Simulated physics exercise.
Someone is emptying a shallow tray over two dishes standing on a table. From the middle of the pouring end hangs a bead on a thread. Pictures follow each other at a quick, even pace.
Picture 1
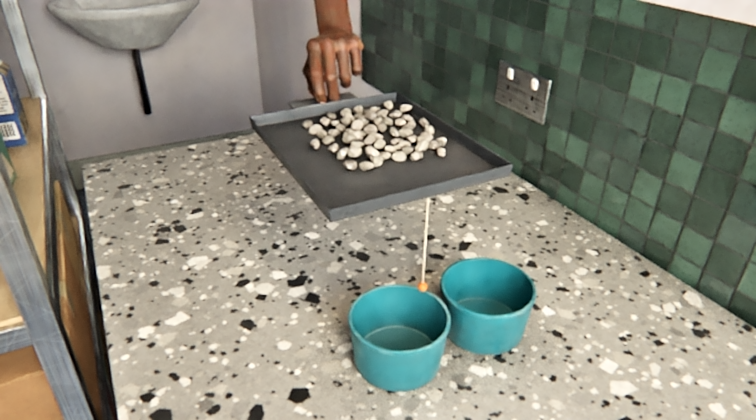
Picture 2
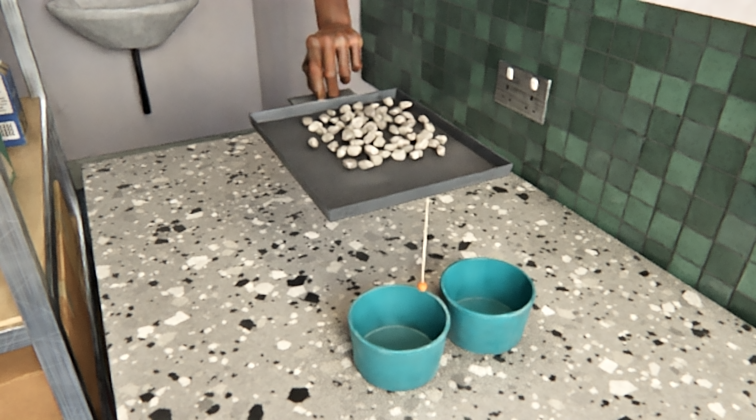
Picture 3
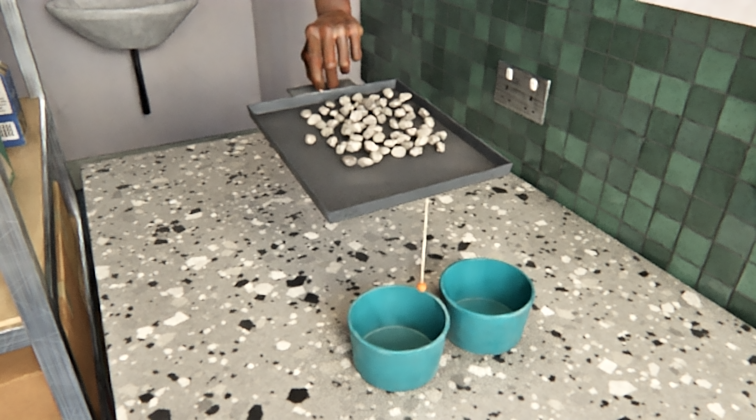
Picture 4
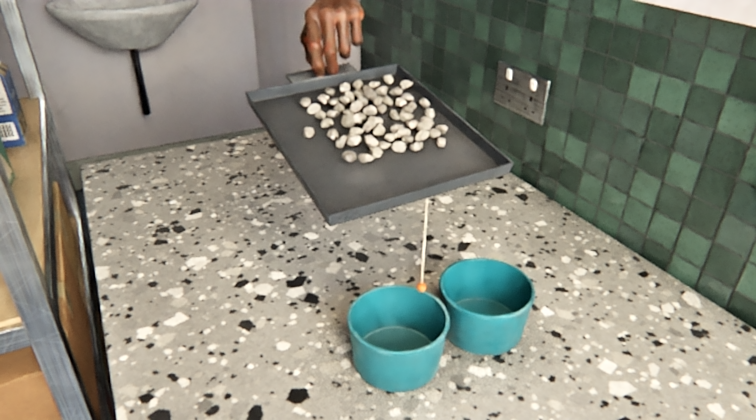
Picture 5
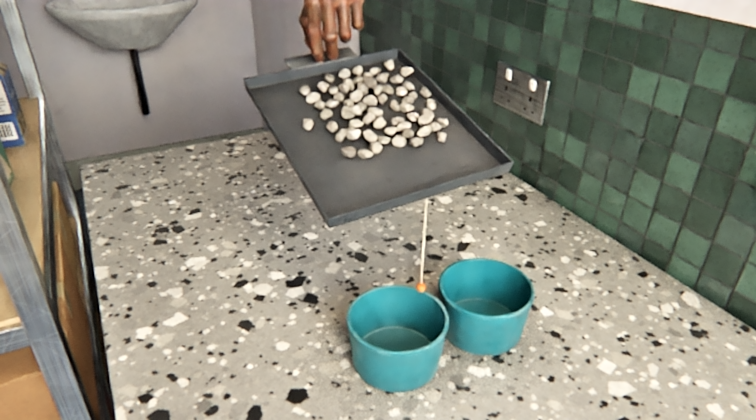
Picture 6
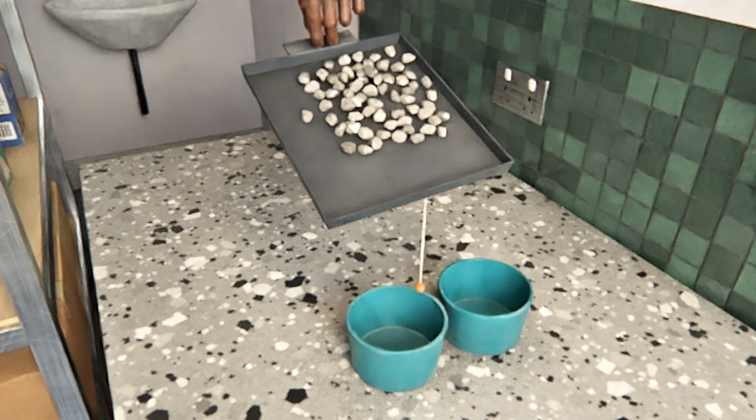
Above two teal bowls on a speckled counter, a hand steadily tilts a tray of pebbles.
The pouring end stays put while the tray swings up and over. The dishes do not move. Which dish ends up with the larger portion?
The left-hand dish.
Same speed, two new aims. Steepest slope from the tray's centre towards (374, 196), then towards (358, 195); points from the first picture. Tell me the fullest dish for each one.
One: Left. Two: Left.
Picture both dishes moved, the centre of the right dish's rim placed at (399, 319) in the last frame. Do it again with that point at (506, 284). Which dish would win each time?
In the first try it's the right-side dish, and in the second it's the left-side dish.
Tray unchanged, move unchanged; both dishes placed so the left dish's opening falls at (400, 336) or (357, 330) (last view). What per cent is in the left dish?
I'd expect some 60 percent, and then some 40 percent.
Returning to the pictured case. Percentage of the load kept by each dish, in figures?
Left dish 40 per cent; right dish 0 per cent.
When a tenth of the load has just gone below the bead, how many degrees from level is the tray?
Roughly 70 degrees at that moment.
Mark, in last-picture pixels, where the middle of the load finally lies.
Around (398, 379), give or take.
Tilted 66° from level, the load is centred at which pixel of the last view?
Somewhere about pixel (399, 197).
Soon, tray tipped steeply; most on the tray; about a quarter in the air.
A while on, tray tipped past a quarter turn; about a third on the tray; about a quarter in the left dish; about a third outside both; a stray few in the air.
Towards the end, tray tipped past a quarter turn; about half in the left dish; about half outside both.
Finally, tray tipped past a quarter turn; about half in the left dish; none in the right dish; about half outside both.
